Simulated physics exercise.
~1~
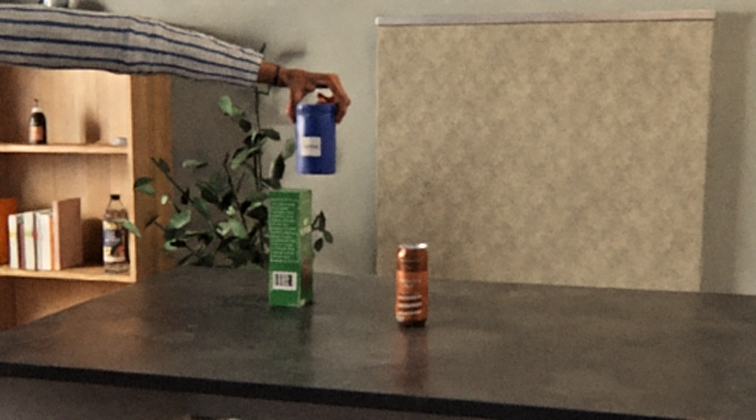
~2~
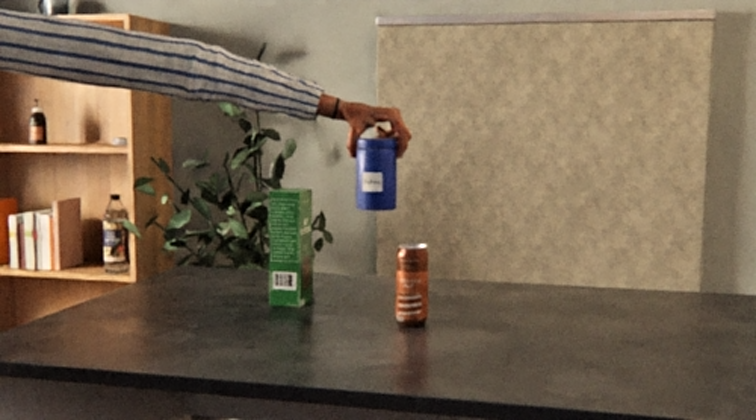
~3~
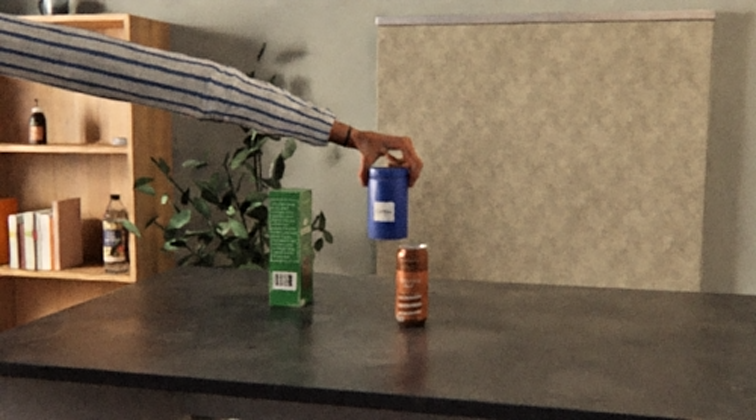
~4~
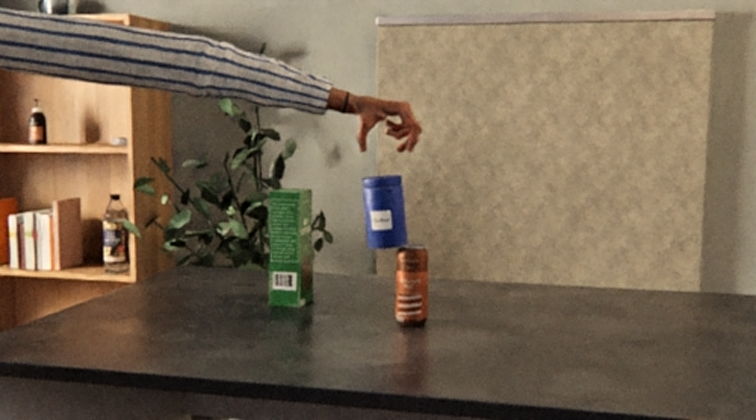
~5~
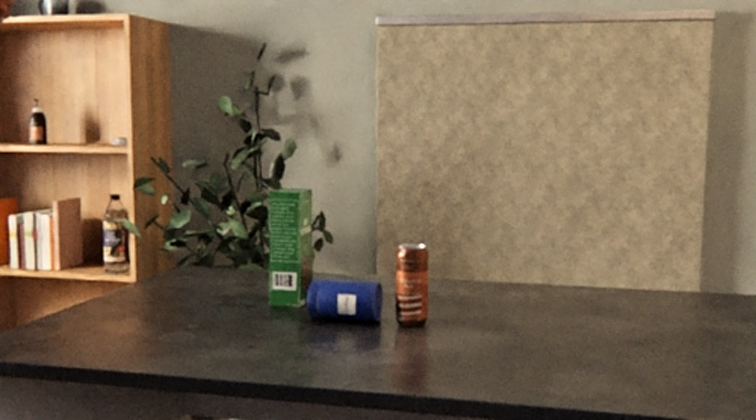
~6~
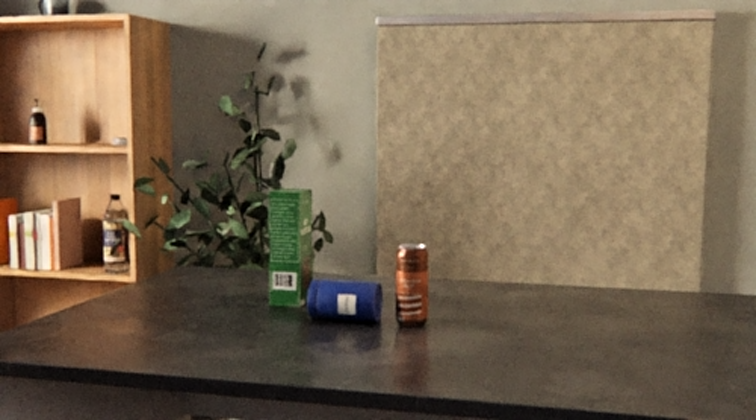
A dark tabletop stands before a grey wall with a beige panel, a leafy plant and a wooden bookshelf at left, seen from the front by a still camera. A green carton stands left of an orange can on the table. An arm in a striped sleeve reaches in from the left, carrying a blue jar rightward above them. The hand lowers the jar toward the top of the can, then lets go and draws back as the jar tilts. The jar falls and ends on its side between the carton and the can, which both remain upright.
